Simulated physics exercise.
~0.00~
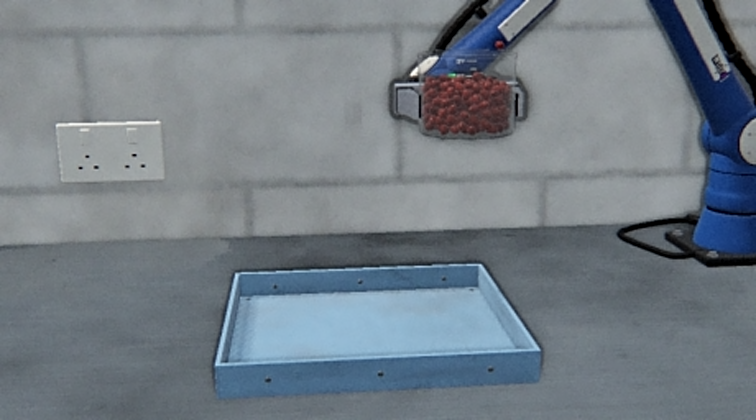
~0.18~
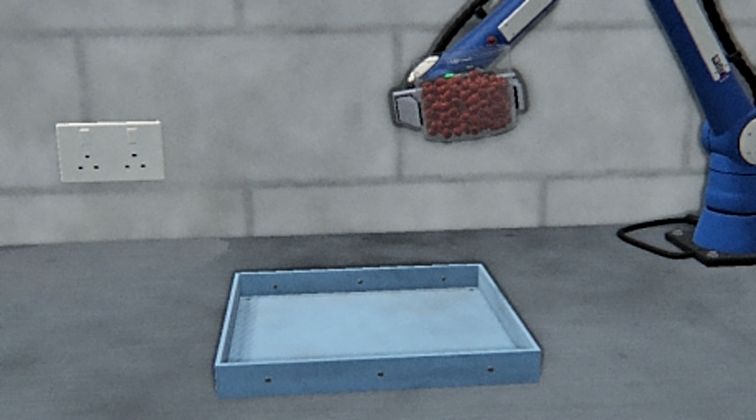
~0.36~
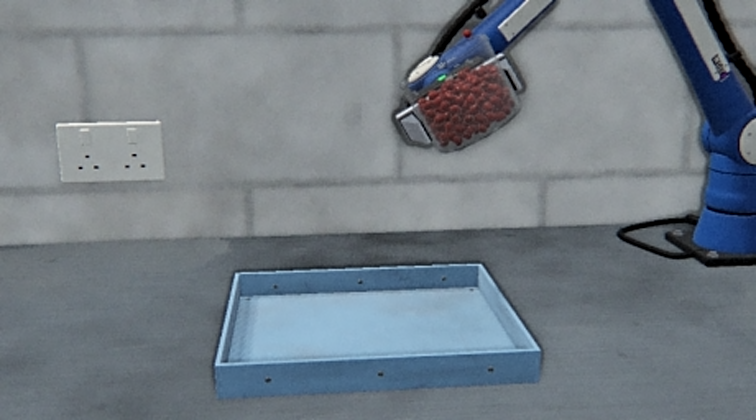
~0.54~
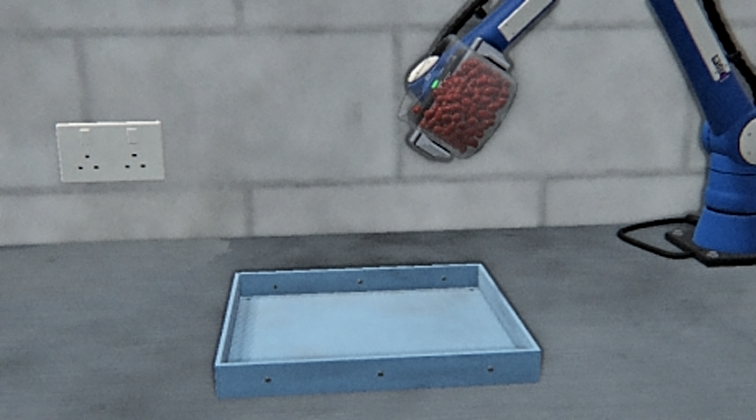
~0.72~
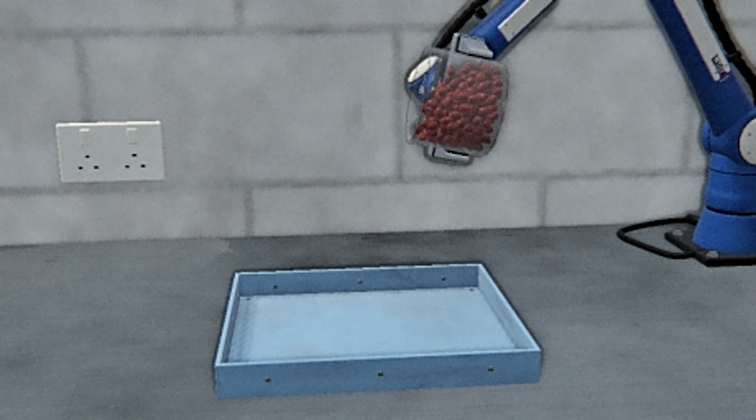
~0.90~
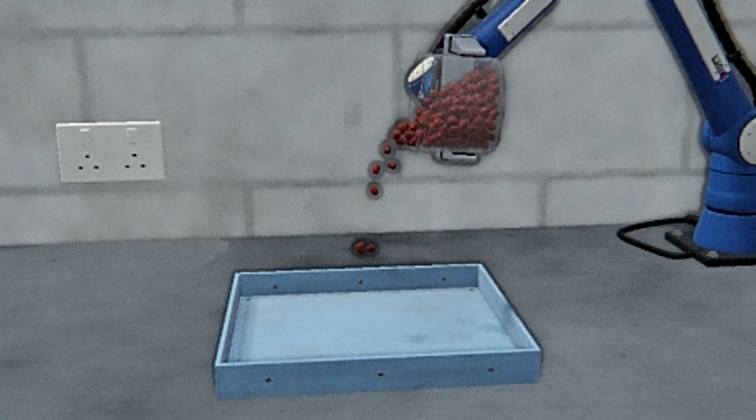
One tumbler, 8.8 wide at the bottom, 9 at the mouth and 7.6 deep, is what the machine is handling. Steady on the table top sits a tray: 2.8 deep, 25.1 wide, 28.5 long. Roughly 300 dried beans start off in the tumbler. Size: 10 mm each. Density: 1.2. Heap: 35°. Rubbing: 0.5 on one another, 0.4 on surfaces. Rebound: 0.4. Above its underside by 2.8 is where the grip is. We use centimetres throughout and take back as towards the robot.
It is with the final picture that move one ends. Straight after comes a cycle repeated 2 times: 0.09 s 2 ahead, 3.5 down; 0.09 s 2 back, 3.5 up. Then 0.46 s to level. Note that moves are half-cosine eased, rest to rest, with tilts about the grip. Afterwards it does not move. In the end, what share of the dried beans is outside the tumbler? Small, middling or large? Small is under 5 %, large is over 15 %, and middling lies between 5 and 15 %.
Large, over 15 %.
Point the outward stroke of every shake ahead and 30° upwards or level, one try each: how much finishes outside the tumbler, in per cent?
Result: Approx. 100 % and 90 %, one try each.
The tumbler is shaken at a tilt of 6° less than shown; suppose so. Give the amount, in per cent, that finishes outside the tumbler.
About 30 %.
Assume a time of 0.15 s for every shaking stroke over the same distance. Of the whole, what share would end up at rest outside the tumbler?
In that case around 25 per cent.
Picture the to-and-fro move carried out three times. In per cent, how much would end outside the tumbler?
About 50 per cent, then.
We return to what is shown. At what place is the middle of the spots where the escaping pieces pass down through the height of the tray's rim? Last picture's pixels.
Check roughly (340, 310) in the last picture.
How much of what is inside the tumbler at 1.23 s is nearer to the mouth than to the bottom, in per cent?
I'd guess about 60 percent of it.
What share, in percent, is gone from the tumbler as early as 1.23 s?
I'd say some 20 percent.
After 1.23 s, tilted 86° forward, highest piece 24 above the table; 236 in the tumbler, 40 in the tray, 1 on the table or floor, 25 in flight or on a rim.
After 1.56 s, tilted 24° forward, highest piece 27 above the table; 181 in the tumbler, 114 in the tray, 2 on the table or floor, 5 in flight or on a rim.
After 1.92 s, level, highest piece 28 above the table; 181 in the tumbler, 118 in the tray, 3 on the table or floor.
After 2.97 s, level, highest piece 28 above the table; 181 in the tumbler, 118 in the tray, 3 on the table or floor.
In the end, 181 in the tumbler, 118 in the tray, 3 on the table or floor. That is 40 % outside the tumbler.
